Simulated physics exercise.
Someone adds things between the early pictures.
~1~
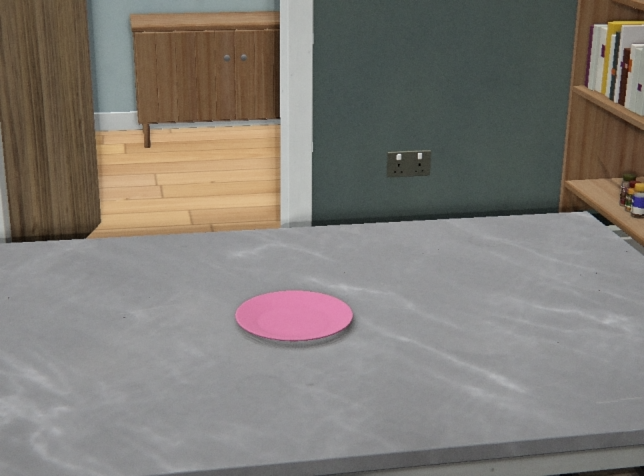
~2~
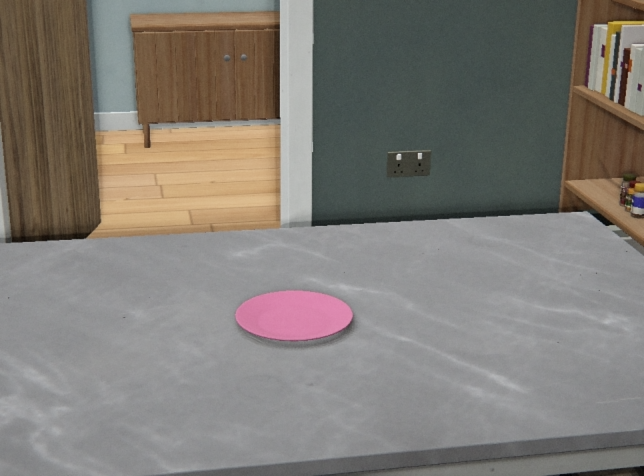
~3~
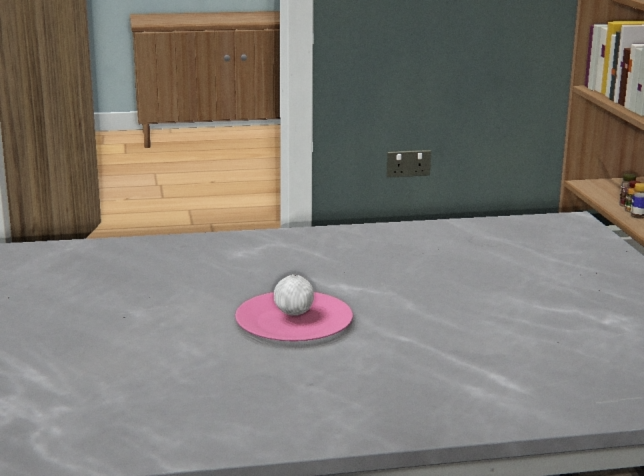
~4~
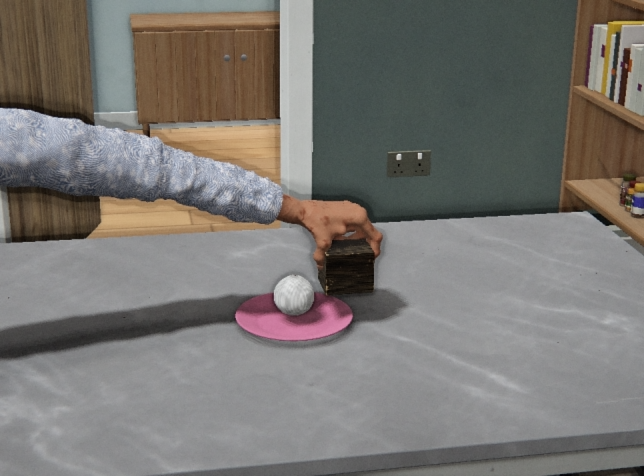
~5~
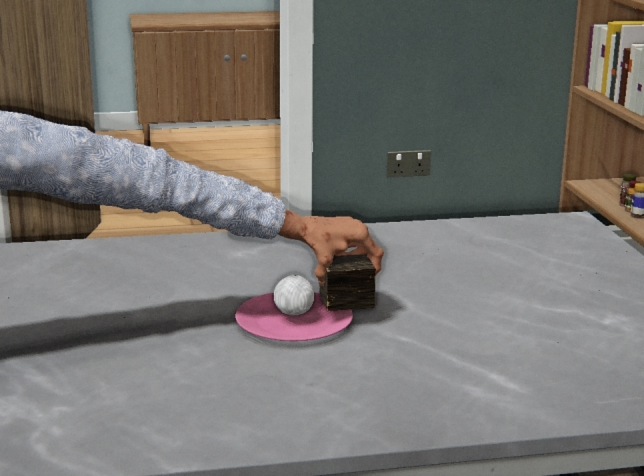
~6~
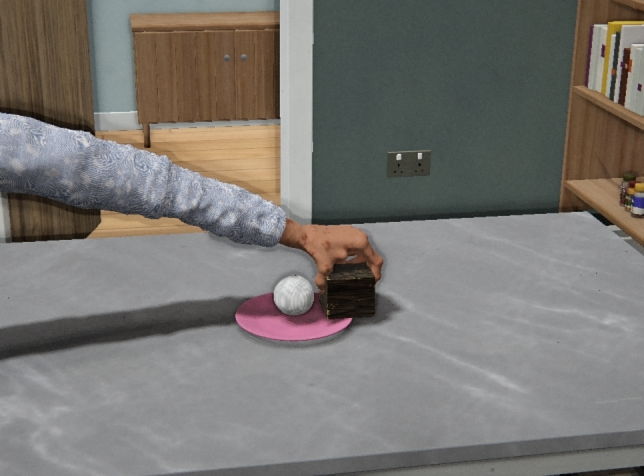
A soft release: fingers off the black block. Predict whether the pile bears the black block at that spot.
My prediction: Steady.
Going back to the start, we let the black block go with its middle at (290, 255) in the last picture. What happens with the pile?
Topples.
Then, 0.60 s later than the last frame, all is still.
Then, 1.60 s later than the last frame, black block resting near (347, 291).
When it is over, all 3 as before. End places, in pixels of the last picture, black block near (347, 291). The pile stays up.
